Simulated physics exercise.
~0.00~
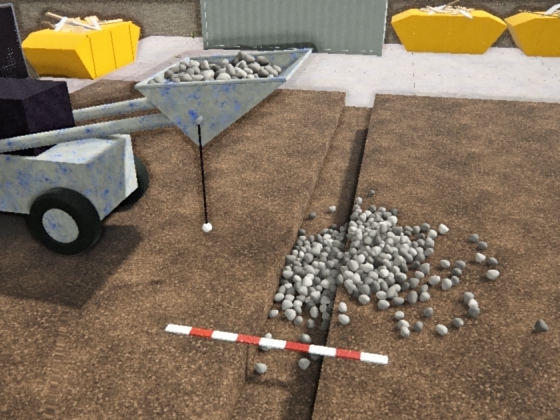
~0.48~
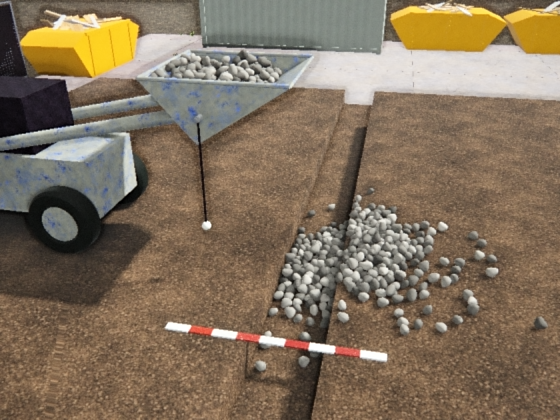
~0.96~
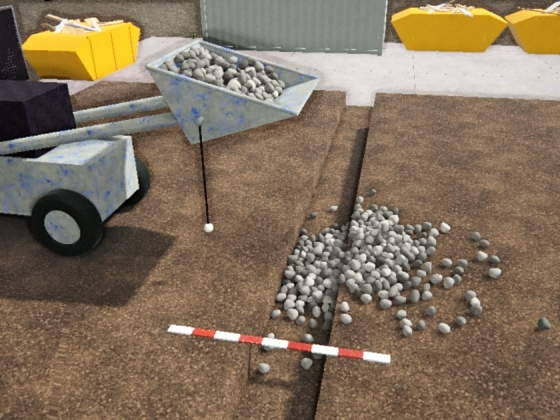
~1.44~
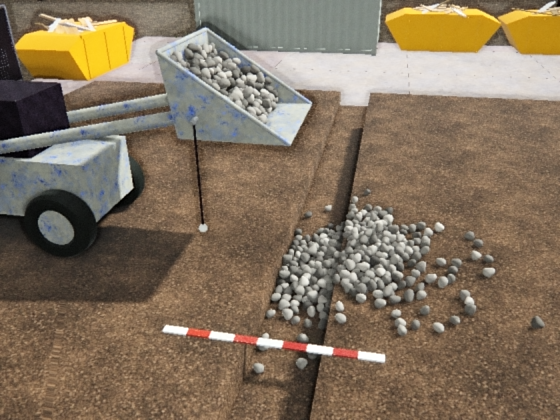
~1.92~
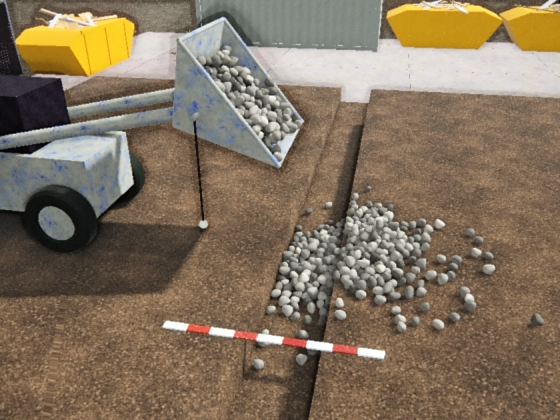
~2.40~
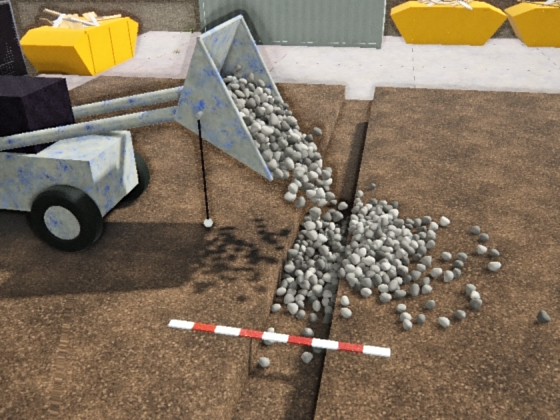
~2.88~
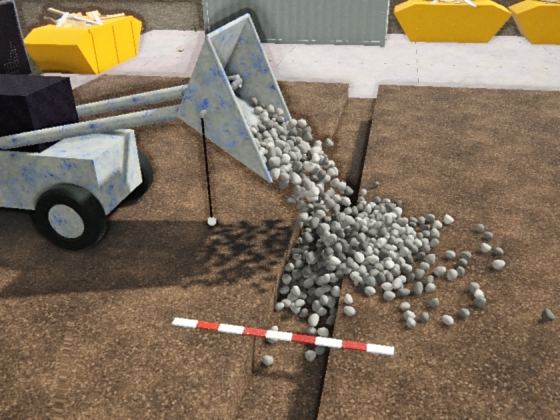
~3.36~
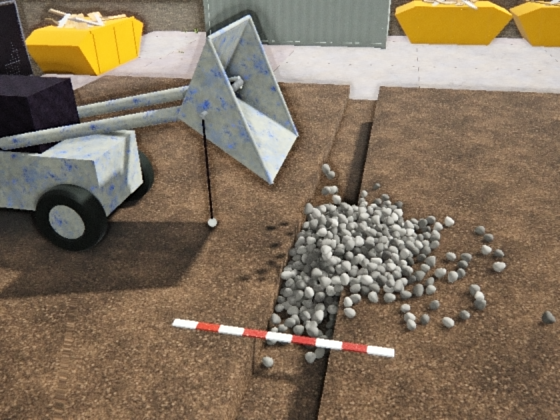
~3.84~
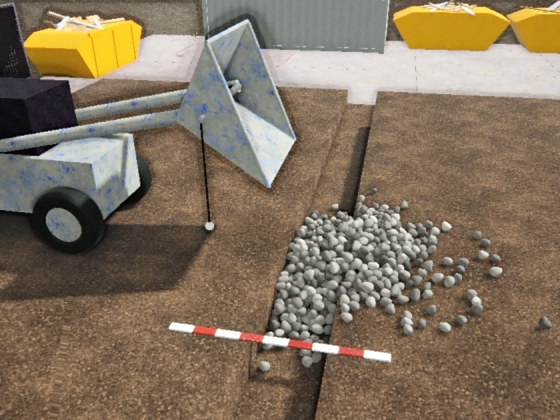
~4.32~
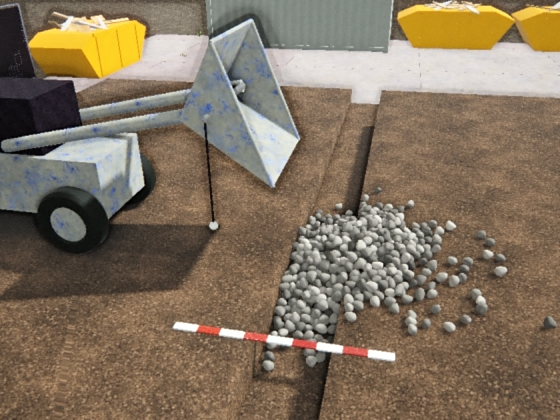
The video shows a compact loader with its raised bucket full of grey stones beside a trench partly covered by an earlier pile. The bucket tips forward to the right, the stones pour onto the heap, and it stays tilted and empty above the enlarged pile.
